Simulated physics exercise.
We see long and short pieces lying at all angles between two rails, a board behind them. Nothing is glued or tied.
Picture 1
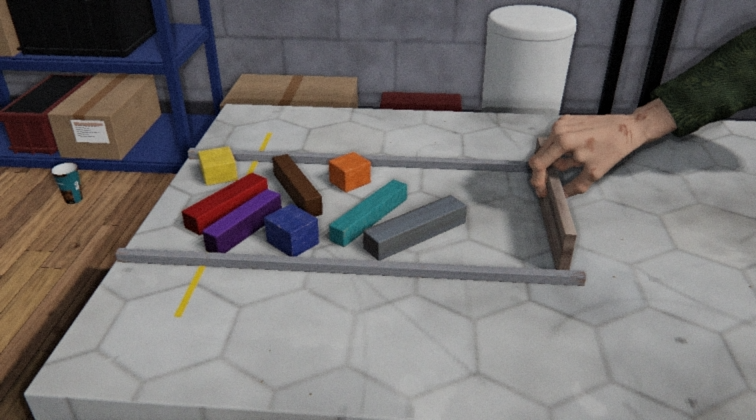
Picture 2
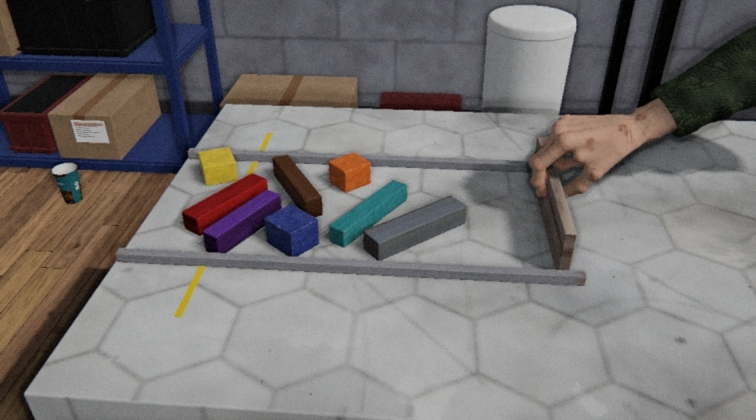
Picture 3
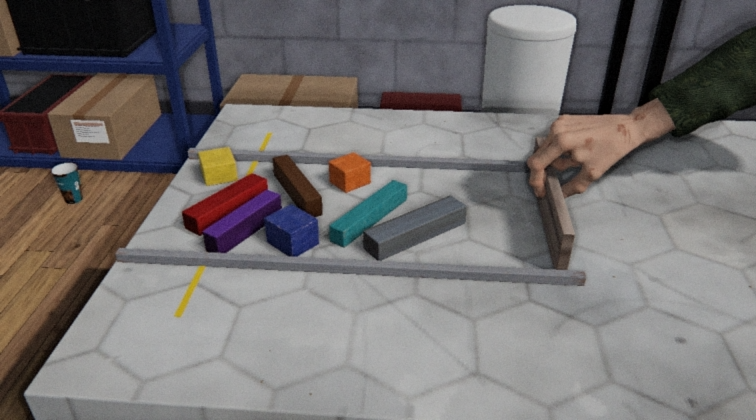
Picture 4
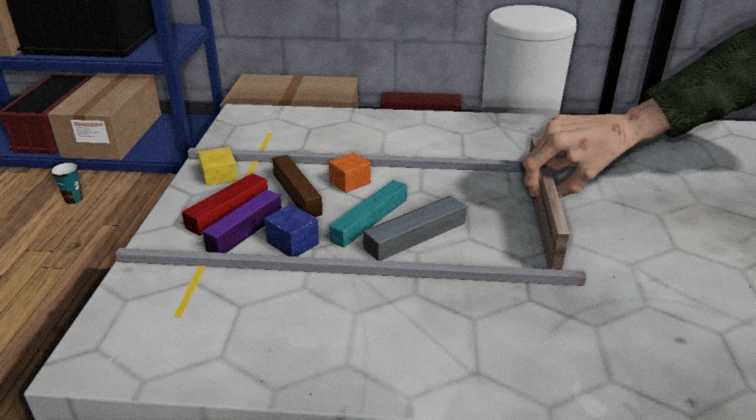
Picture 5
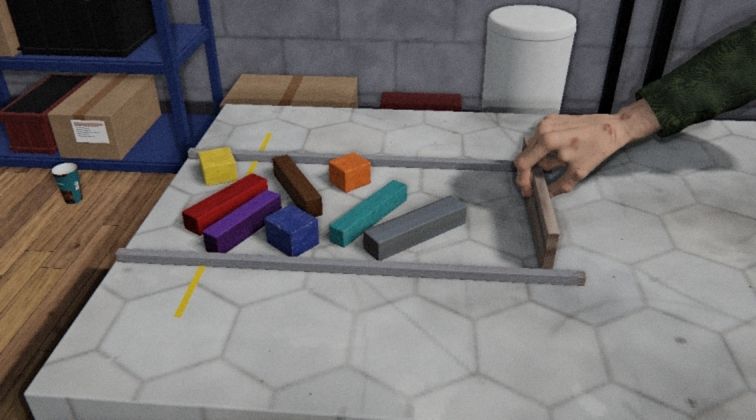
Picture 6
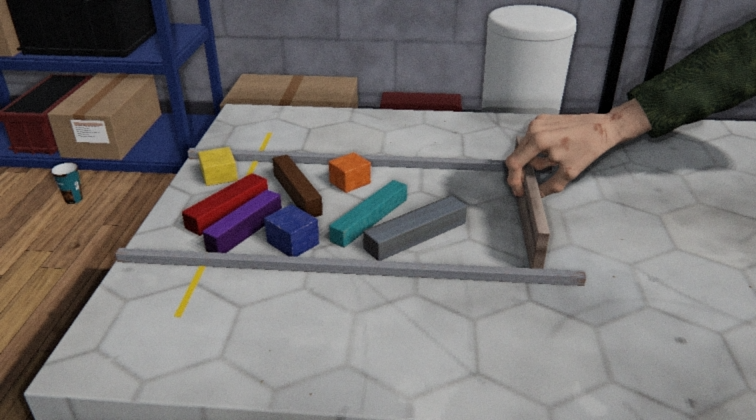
A hand in a dark green sleeve slides an upright wooden board a short way left between two grey rails on a pale hexagon-patterned tabletop, seen from above at an angle by a still camera. Yellow, orange and blue blocks lie among red, purple, brown, turquoise and grey sticks, with yellow tape marks at left. Only the hand and board move, slowly, while the pieces stay put.
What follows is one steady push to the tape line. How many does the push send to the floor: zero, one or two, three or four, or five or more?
Outcome: The number that fall off is one or two.
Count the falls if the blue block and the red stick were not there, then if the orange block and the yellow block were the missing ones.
0 in the first case, 1 in the second.
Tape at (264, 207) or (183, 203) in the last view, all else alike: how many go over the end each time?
Try by try, 0 and 6.
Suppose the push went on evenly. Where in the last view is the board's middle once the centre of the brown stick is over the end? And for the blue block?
Near (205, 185) and (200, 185).
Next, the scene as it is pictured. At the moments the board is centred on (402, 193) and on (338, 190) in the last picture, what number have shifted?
2 and 6.
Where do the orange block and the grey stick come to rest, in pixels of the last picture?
About (235, 160), and the other about (209, 218).
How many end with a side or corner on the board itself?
That makes 2.
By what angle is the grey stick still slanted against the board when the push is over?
Near 0 degrees.
A little later, none off yet; yellow block at rest near (218, 166); red stick at rest near (227, 203); purple stick at rest near (244, 222).
When it is over, the number that fall off is one or two; down, red stick.
